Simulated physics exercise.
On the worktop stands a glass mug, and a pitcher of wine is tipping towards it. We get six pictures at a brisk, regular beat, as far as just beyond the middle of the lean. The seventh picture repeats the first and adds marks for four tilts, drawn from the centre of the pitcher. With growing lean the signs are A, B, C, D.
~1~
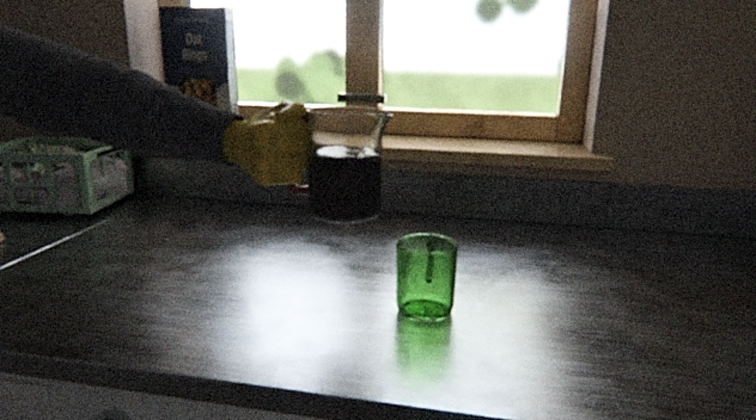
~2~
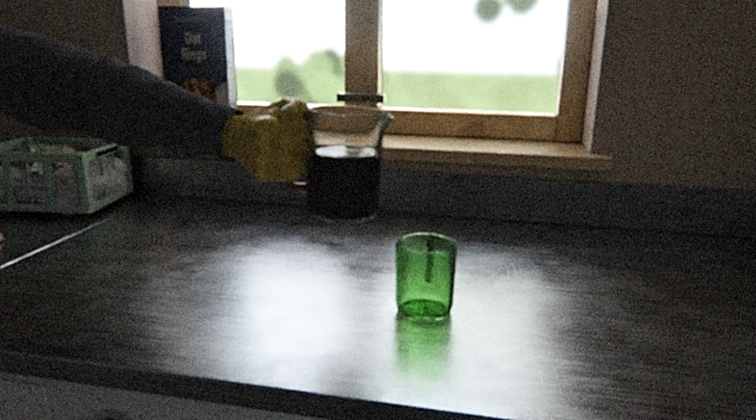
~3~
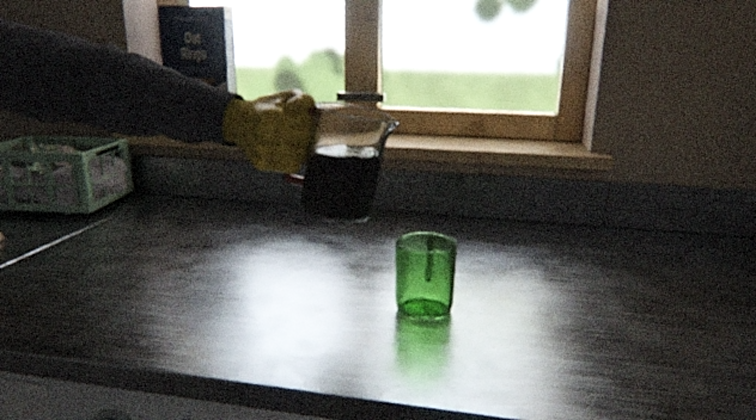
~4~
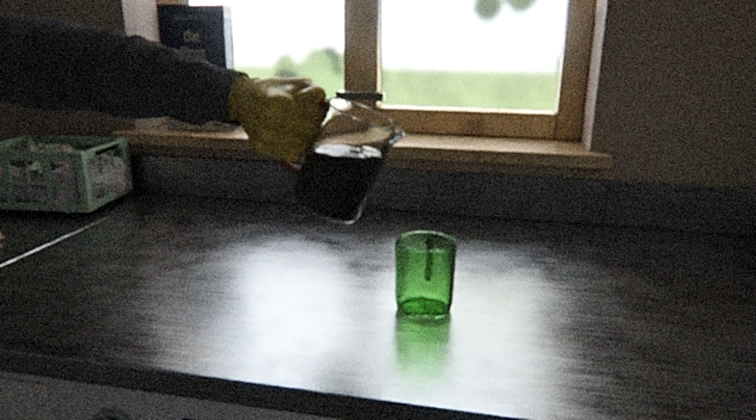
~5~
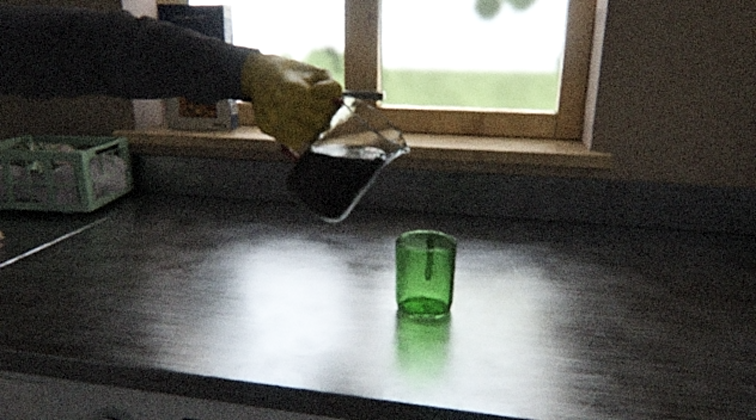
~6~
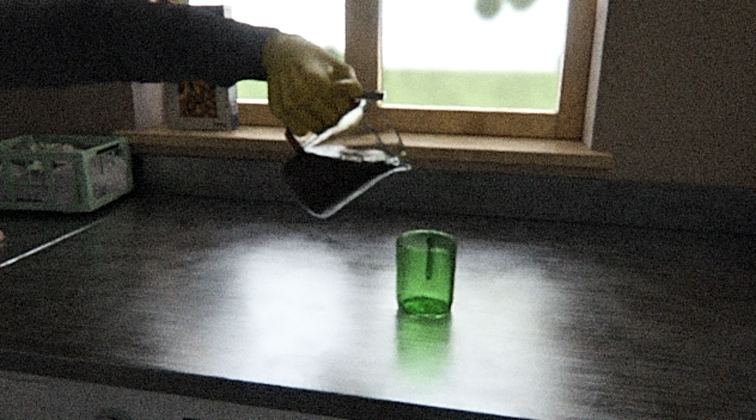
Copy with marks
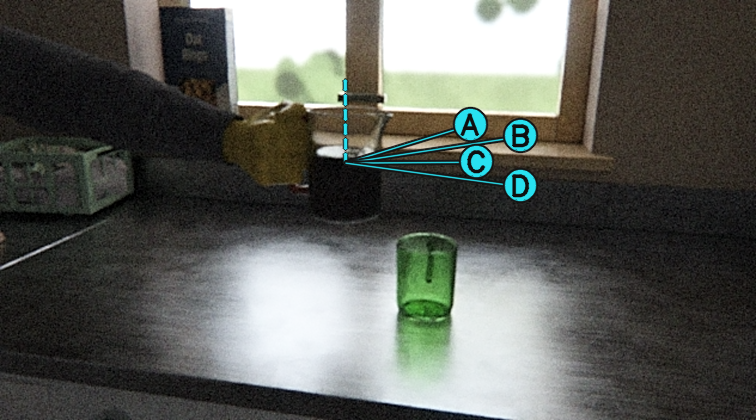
A glass pitcher of dark liquid, held upright by a yellow-gloved hand above a dark worktop, begins to lean slowly to the right. The hand rises and turns, tilting the pitcher steadily further until it slants steeply above and left of a green glass, with no liquid leaving its lip.
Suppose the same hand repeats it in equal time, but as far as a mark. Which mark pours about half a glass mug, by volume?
Choose A.
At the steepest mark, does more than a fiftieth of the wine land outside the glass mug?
Yes.
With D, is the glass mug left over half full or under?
Over.
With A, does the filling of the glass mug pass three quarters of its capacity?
No, less.
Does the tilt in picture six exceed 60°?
No, it does not.
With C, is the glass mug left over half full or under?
Over half.
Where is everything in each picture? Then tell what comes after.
Upright, lip at (390, 115); rim of the glass mug round (427, 243); nothing has left yet, in the first picture.
Tipped about 3°, lip at (391, 117); nothing has left yet, in the second picture.
Tipped about 10°, lip at (397, 123); nothing has left yet, in the third picture.
Tipped about 22°, lip at (403, 135); nothing has left yet, in the fourth picture.
Tipped about 36°, lip at (409, 150); nothing has left yet, in the fifth picture.
Tipped about 52°, lip at (410, 168); nothing has left yet, in the sixth picture.
On the marked copy, A at (454, 129); B at (504, 139); C at (459, 162); D at (503, 184).
With A, the glass mug ends with about 49 % of what it can hold.
With B, the glass mug ends with about 72 % of what it can hold.
With C, the glass mug ends with about 84 % of what it can hold; 10 % of the wine is spilt.
With D, the glass mug ends with about 87 % of what it can hold; 22 % of the wine is spilt.
